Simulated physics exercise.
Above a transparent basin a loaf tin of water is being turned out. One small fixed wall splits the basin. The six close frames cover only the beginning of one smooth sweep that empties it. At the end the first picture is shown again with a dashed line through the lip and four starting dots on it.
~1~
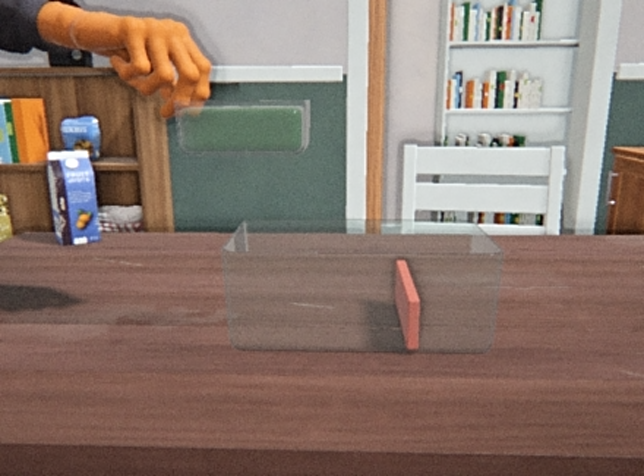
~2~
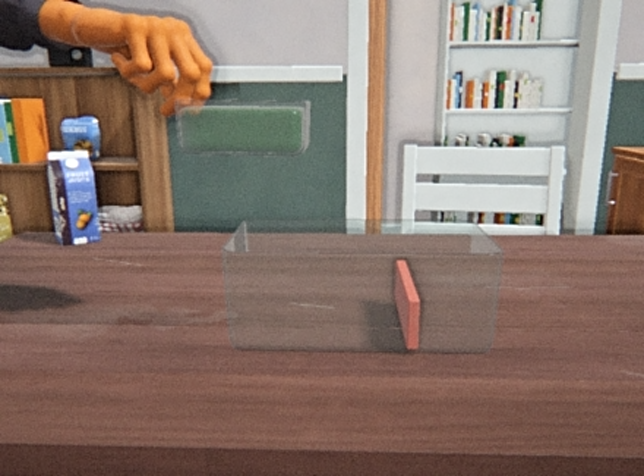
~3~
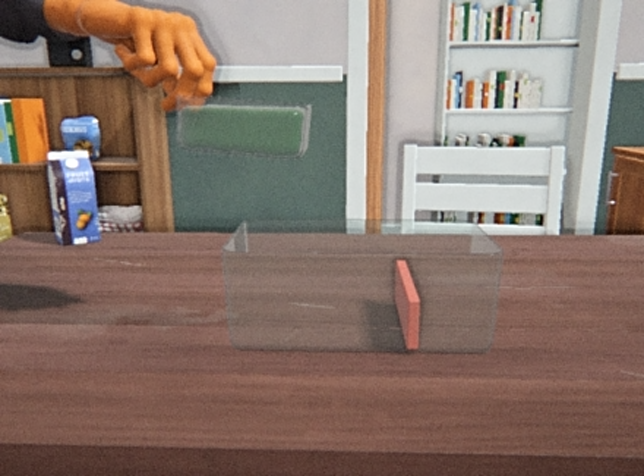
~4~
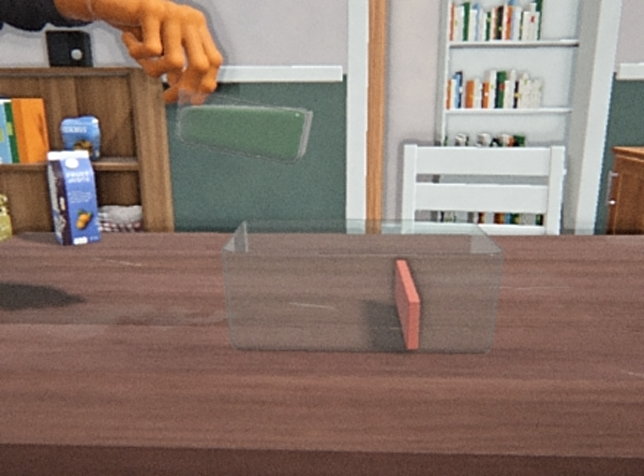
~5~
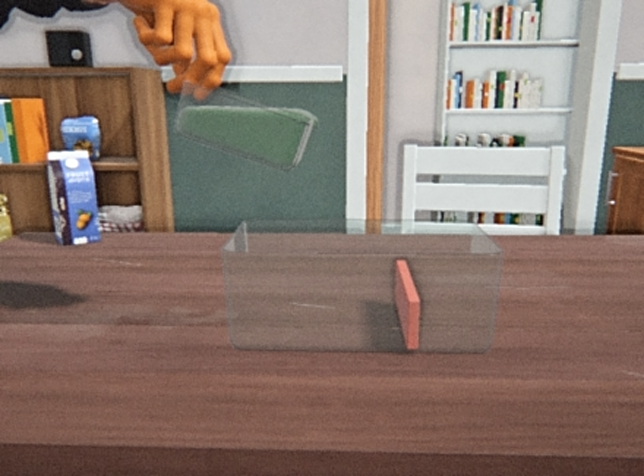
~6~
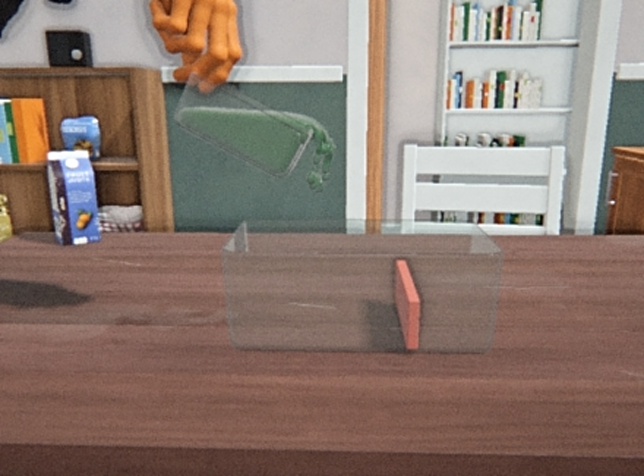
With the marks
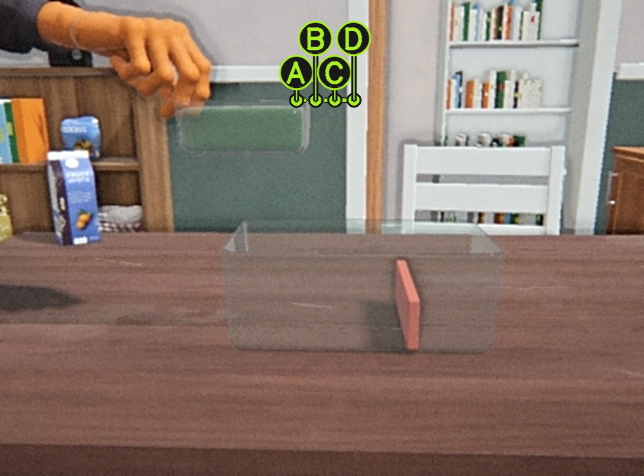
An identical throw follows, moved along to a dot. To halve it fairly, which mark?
Place D does it best.
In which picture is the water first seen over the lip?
Picture 5.
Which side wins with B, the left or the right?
The left side.
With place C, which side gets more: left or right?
The left one.
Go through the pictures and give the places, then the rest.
Upright, lip at (304, 100); basin from (231, 347) to (491, 350); top of the wall at (407, 278); nothing has left yet, in the first picture.
Upright, lip at (305, 101); nothing has left yet, in the second picture.
Tipped about 5°, lip at (306, 105); nothing has left yet, in the third picture.
Tipped about 11°, lip at (308, 112); nothing has left yet, in the fourth picture.
Tipped about 19°, lip at (309, 120); water is over the lip, down to (314, 126), in the fifth picture.
Tipped about 28°, lip at (309, 131); water is over the lip, down to (319, 189), in the sixth picture.
In lime, A at (296, 100); B at (315, 100); C at (334, 100); D at (353, 100).
With A, about 98 % ends left of the wall and 1 % right of it.
With B, about 98 % ends left of the wall and 1 % right of it.
With C, about 79 % ends left of the wall and 20 % right of it.
With D, about 43 % ends left of the wall and 56 % right of it.
